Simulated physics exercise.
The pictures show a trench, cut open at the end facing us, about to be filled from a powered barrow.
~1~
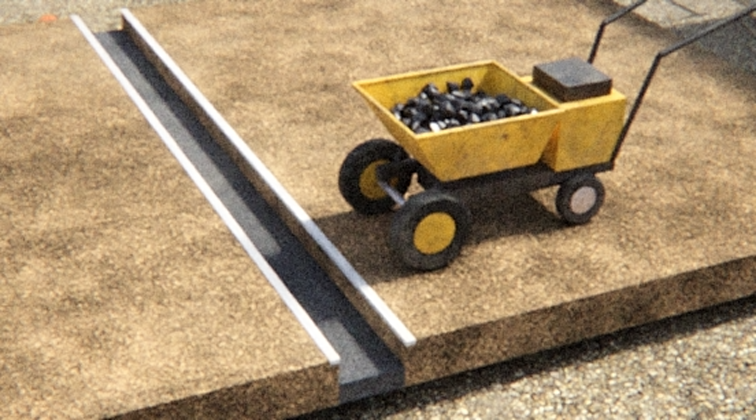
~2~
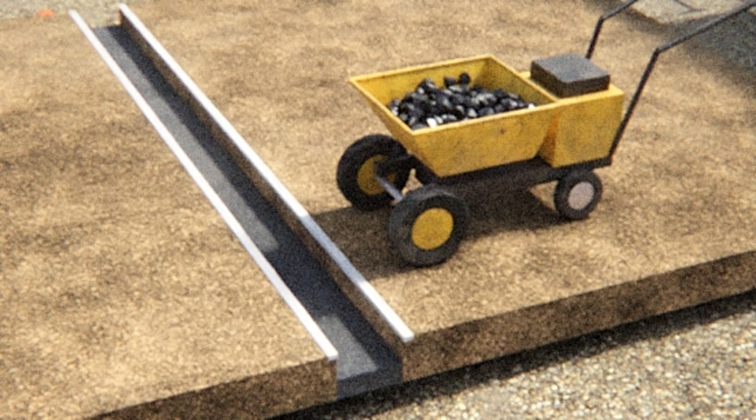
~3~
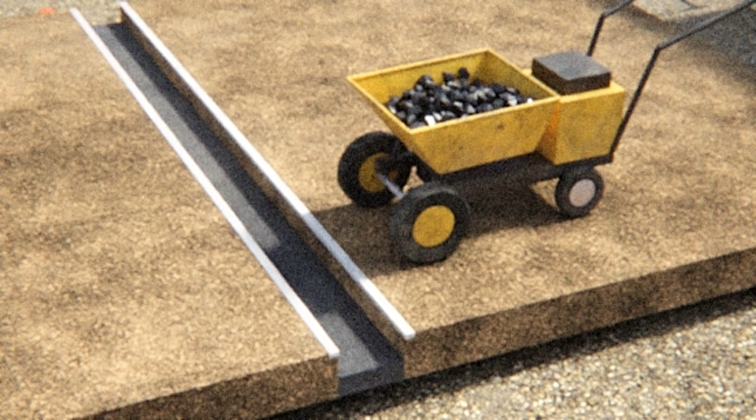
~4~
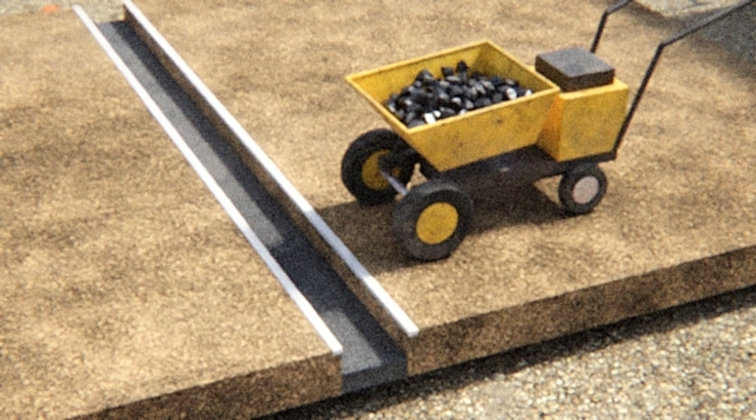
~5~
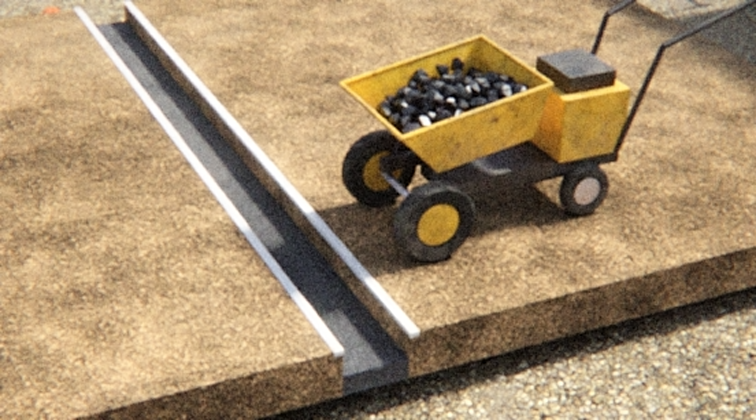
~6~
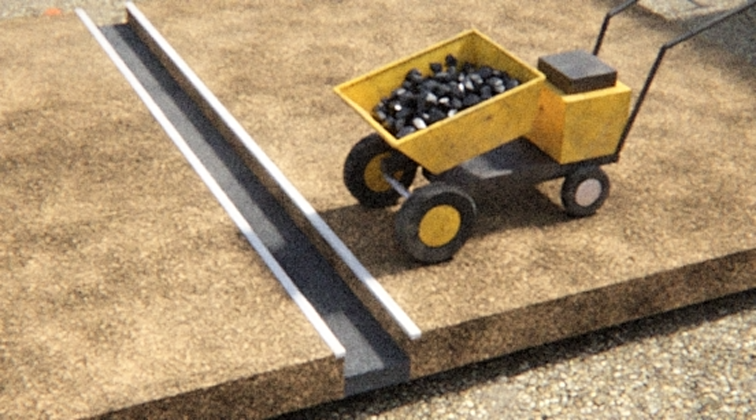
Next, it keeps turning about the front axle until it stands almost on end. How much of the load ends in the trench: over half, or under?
In the trench: The larger part.
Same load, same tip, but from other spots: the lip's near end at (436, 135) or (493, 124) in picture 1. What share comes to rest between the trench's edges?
First some 90, then 50 per cent.
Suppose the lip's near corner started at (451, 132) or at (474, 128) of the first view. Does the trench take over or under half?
In turn: More than half; over half.
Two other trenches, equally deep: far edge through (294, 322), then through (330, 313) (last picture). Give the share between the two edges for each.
Near 90 % and 40 %.
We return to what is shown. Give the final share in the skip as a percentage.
Some 0 per cent.
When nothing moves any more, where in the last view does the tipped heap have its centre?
Roughly at (286, 260).
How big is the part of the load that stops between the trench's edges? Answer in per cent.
Close to 65 per cent.
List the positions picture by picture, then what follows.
The first frame shows lip of the skip at (415, 138), level; top of the load at (473, 111), lumps of coal; first edge of the trench at (382, 307); far edge at (308, 324), the trench over half as wide as the skip, and shallow for its width.
The second frame shows lip of the skip at (412, 134), level; top of the load at (470, 106).
The third frame shows lip of the skip at (410, 133), tipped barely; top of the load at (468, 101).
The fourth frame shows lip of the skip at (408, 133), tipped a little; top of the load at (480, 93).
The fifth frame shows lip of the skip at (402, 139), tipped a little; top of the load at (484, 90).
The sixth frame shows lip of the skip at (395, 145), tipped clearly; top of the load at (477, 87); first edge of the trench at (387, 299); far edge at (313, 317).
Soon after the last picture, skip tipped steeply; all in the skip.
A little later, skip tipped right over; most in the skip; a small part in or heaped over the trench; a small part beyond it; a stray few falling.
Later still, skip tipped right over; a small part in the skip; about two thirds in or heaped over the trench; about a third beyond it.
At rest, skip tipped right over; about two thirds in or heaped over the trench; about a third beyond it.
